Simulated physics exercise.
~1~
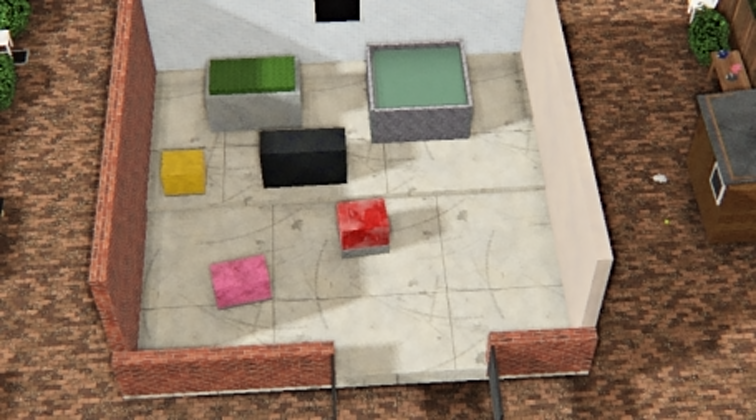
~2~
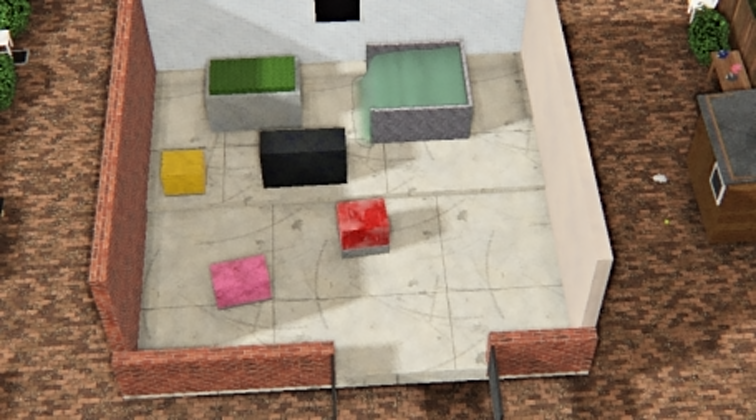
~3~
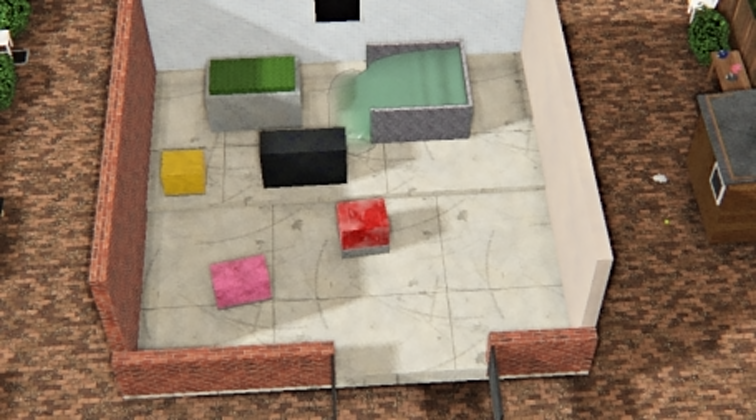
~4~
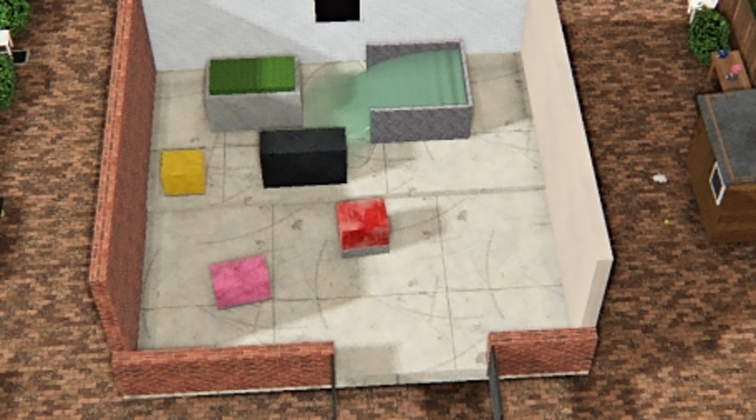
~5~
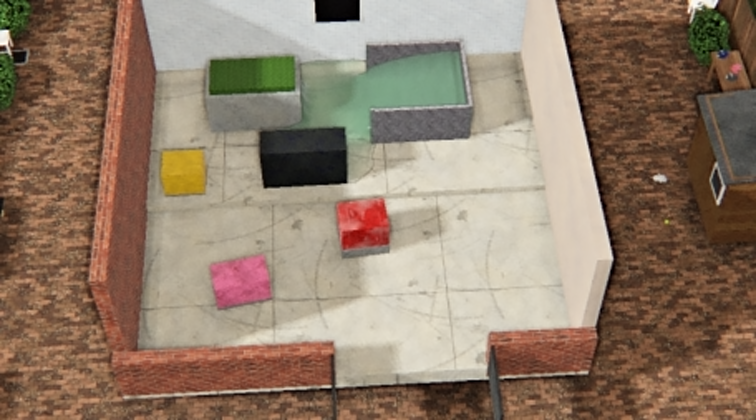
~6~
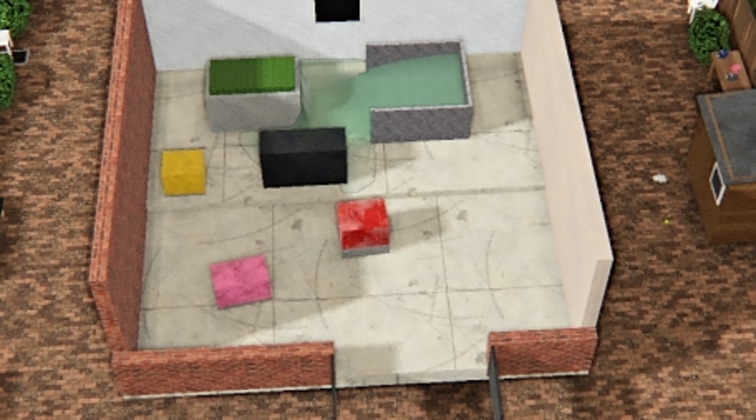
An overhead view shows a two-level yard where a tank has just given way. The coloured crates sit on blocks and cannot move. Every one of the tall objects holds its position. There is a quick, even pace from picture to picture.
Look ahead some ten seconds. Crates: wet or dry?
The red crate sits high enough. The yellow crate sits too low. The pink crate sits too low.
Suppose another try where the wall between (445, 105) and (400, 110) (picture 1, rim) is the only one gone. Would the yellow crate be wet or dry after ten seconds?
I'd say yellow is missed.
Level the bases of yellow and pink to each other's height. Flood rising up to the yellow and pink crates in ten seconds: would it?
In that case the yellow one is flooded and the pink one is flooded.
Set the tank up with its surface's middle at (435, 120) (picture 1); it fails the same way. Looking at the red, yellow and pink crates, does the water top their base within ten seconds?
Red crate gets overtopped; yellow crate gets overtopped; pink crate gets overtopped.
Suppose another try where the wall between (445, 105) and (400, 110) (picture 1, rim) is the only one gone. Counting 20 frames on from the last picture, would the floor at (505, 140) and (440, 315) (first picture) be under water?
First spot unflooded, second spot swamped.
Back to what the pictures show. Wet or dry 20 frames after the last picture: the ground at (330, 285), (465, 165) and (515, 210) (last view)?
Point one left clear, point two sodden, point three left clear.
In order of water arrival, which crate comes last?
From the pictures, the one in pink.
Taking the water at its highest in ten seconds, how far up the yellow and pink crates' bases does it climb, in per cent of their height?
Roughly 780 per cent for the first, 310 per cent for the second.
A moment on, water covers 20 % of the floor; the red crate water round its plinth, the yellow crate water round its plinth, the pink crate not reached.
Next, water covers 30 % of the floor; the red crate water round its plinth, the yellow crate water round its plinth, the pink crate water round its plinth.
Then, water covers 50 % of the floor; the red crate water round its plinth, the yellow crate water round its plinth, the pink crate water round its plinth.
Later, water covers 75 % of the floor; the red crate water round its plinth, the yellow crate water round its plinth, the pink crate water round its plinth.
In the end, water covers 95 % of the floor; the red crate stayed above the water, the yellow crate was topped, the pink crate was topped.
